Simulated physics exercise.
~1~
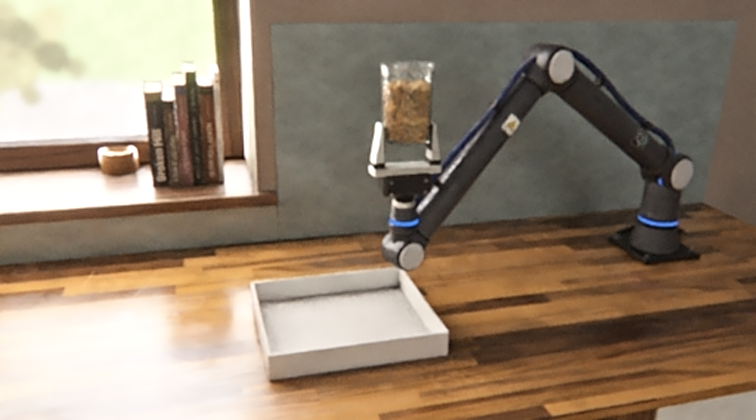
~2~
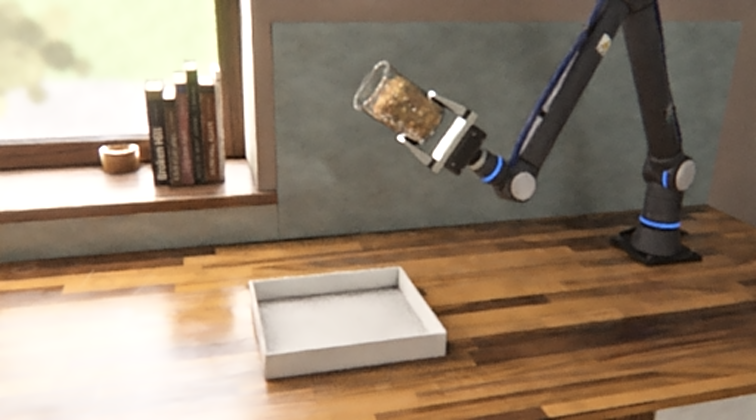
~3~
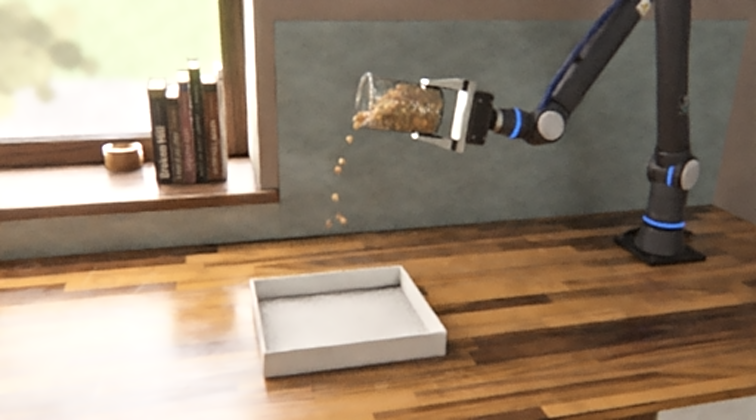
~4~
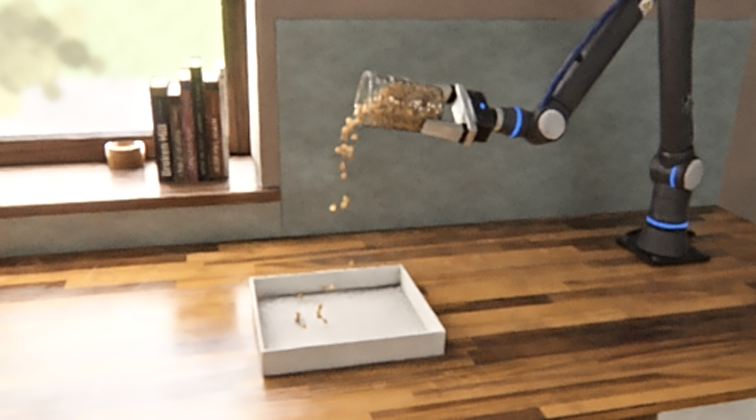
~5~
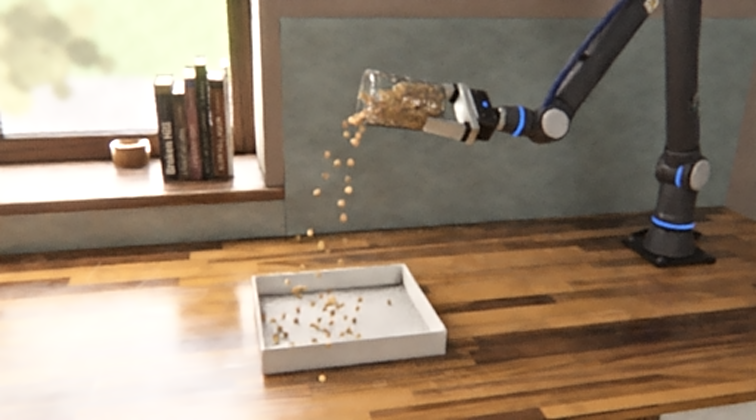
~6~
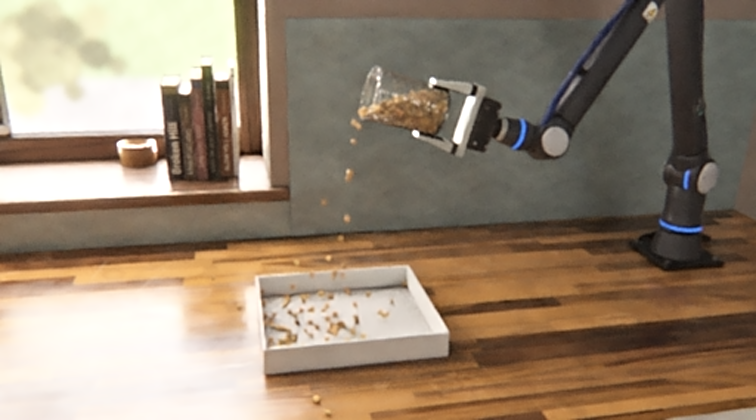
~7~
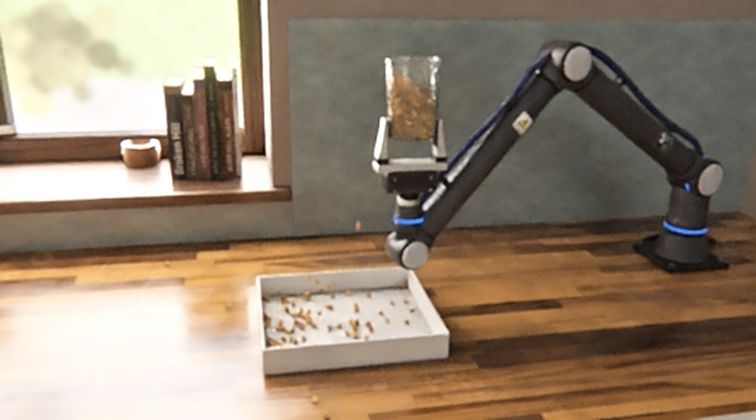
A dark robot arm held up a clear container of small tan pieces, tipped it to the left and poured some into a white tray on the wooden table, a few missing it, then turned the container upright again, still mostly full.
